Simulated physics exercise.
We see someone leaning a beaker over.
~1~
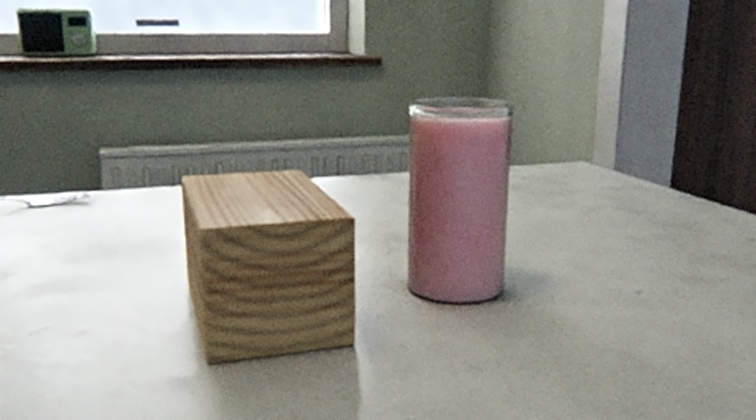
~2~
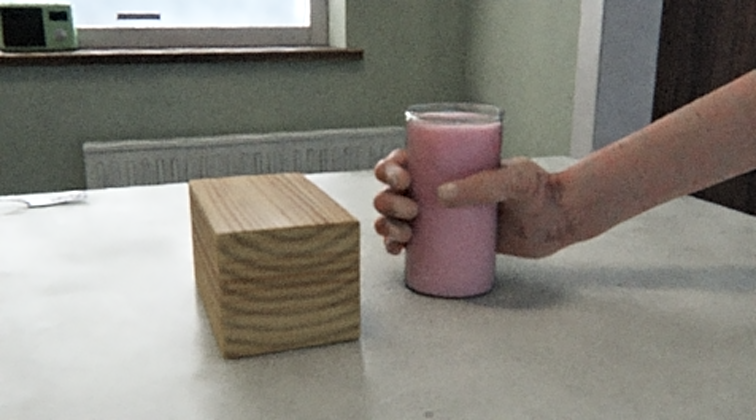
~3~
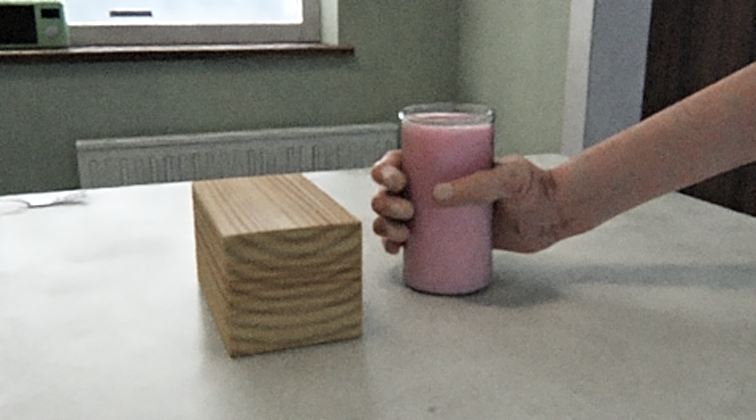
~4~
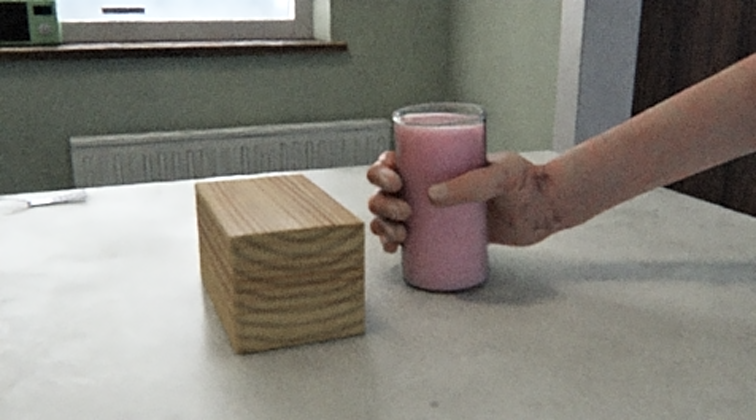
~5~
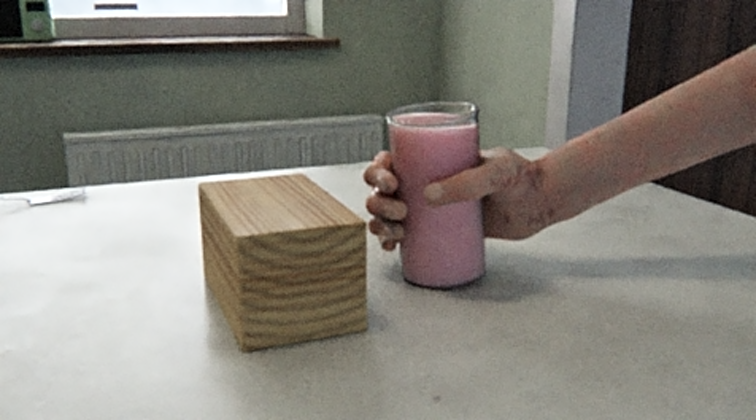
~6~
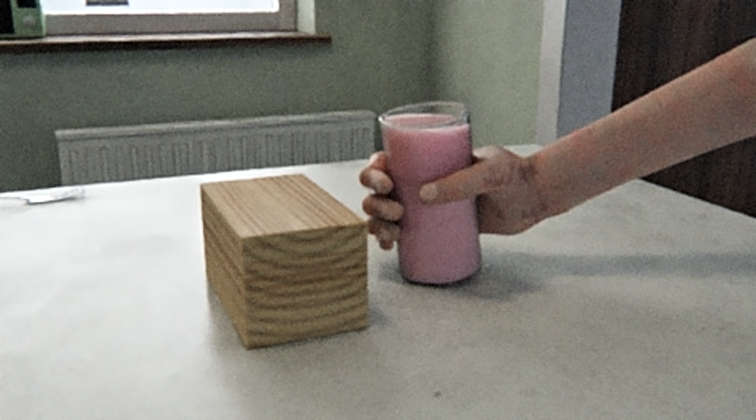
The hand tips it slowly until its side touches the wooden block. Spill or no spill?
As it turns out, it spills.
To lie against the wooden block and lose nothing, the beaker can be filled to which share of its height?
Some 80 per cent.
A moment on, the beaker leans by about 20°; a puddle lies under it; nearly all of the pink milk is inside.
Further on, the beaker leans by about 35°; a puddle lies under it; nearly all of the pink milk is inside.
When it is over, the beaker leans by about 40°, against the wooden block; a puddle lies under it; nearly all of the pink milk is inside.
